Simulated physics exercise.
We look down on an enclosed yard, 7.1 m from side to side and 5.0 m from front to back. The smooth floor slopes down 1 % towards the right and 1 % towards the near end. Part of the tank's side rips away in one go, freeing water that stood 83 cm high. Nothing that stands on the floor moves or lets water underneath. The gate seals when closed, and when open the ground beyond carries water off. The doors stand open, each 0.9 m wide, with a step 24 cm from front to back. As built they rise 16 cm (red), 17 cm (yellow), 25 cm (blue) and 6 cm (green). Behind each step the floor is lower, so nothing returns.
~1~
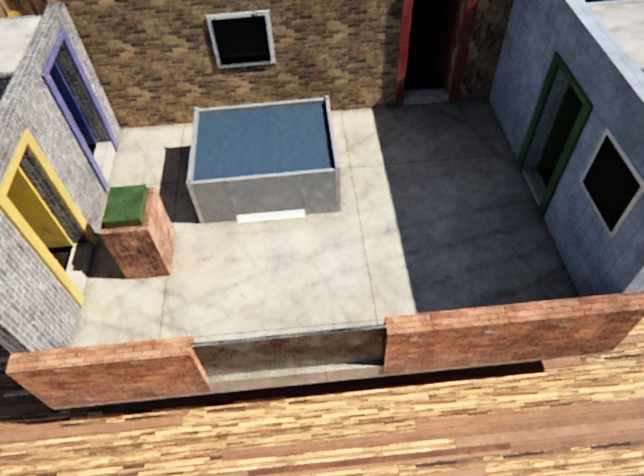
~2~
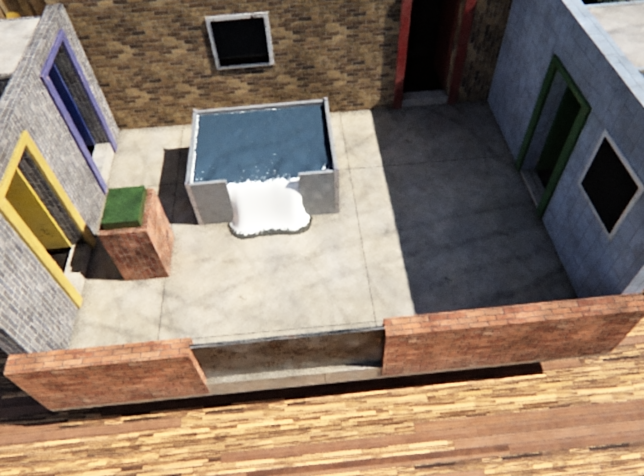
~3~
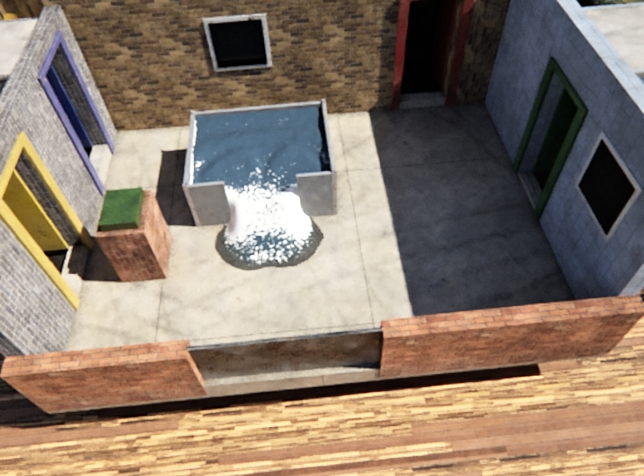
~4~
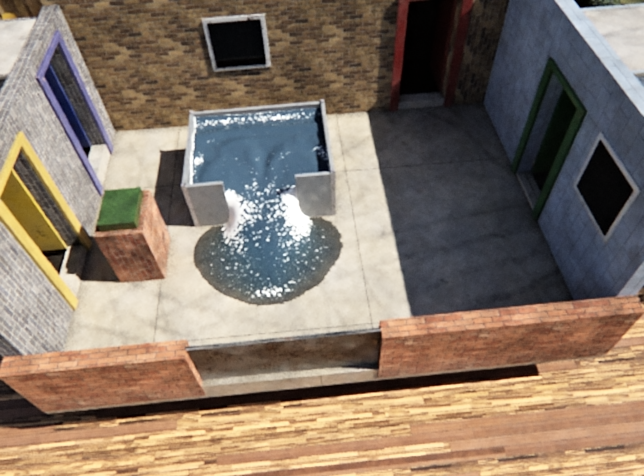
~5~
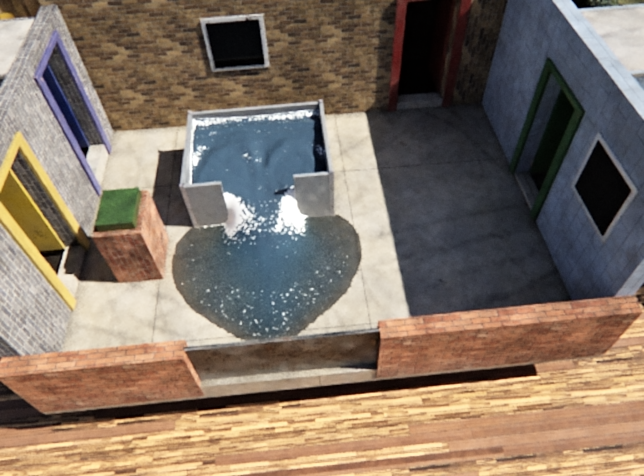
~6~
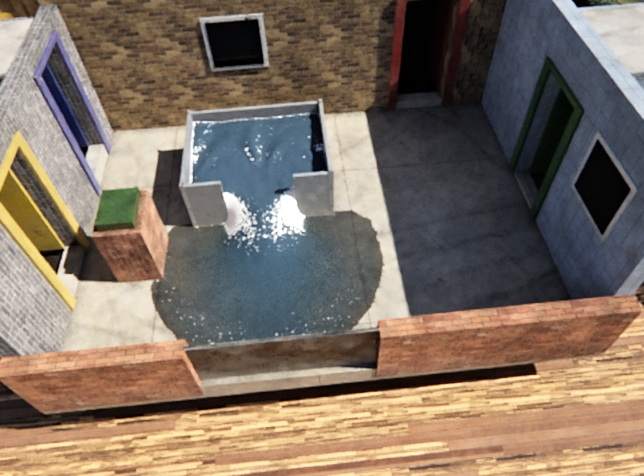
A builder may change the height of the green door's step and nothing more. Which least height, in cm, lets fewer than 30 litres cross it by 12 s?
It would have to be roughly 6.5 cm high.
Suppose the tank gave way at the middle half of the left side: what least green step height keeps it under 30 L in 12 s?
Some 7.5 cm.
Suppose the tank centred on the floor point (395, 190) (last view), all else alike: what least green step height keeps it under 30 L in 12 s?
Some 6.5 cm.
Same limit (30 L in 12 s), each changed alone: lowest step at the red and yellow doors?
About 9.0 cm at red and 8.5 cm at yellow.
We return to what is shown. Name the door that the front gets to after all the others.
It is the red one.
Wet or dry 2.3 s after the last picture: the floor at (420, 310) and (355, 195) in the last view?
In turn: Flooded, still dry.
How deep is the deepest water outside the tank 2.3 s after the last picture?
Roughly 33 cm.
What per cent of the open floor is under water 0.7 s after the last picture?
Near 30 per cent is wet.
Then, 0.7 s after the last picture water covers 30 % of the floor, deepest (44 cm) near (276, 361); it has not reached the green door.
Then, 2.3 s after the last picture water covers 50 % of the floor, deepest (33 cm) near (568, 332); 4 cm at the green door, 0 litres in over its 6 cm step.
Then, 11.3 s after the last picture water covers 100 % of the floor, deepest (22 cm) near (581, 331); 11 cm at the green door, 43 litres in over its 6 cm step.
At the green door as built, the water peaked near 11 cm, 9.7 s after the last picture.
Run again over the same 12 s with other heights there, 42 litres in over 6 cm, 14 litres over 8 cm. The limit of 30 litres is kept from about 6.5 cm up.
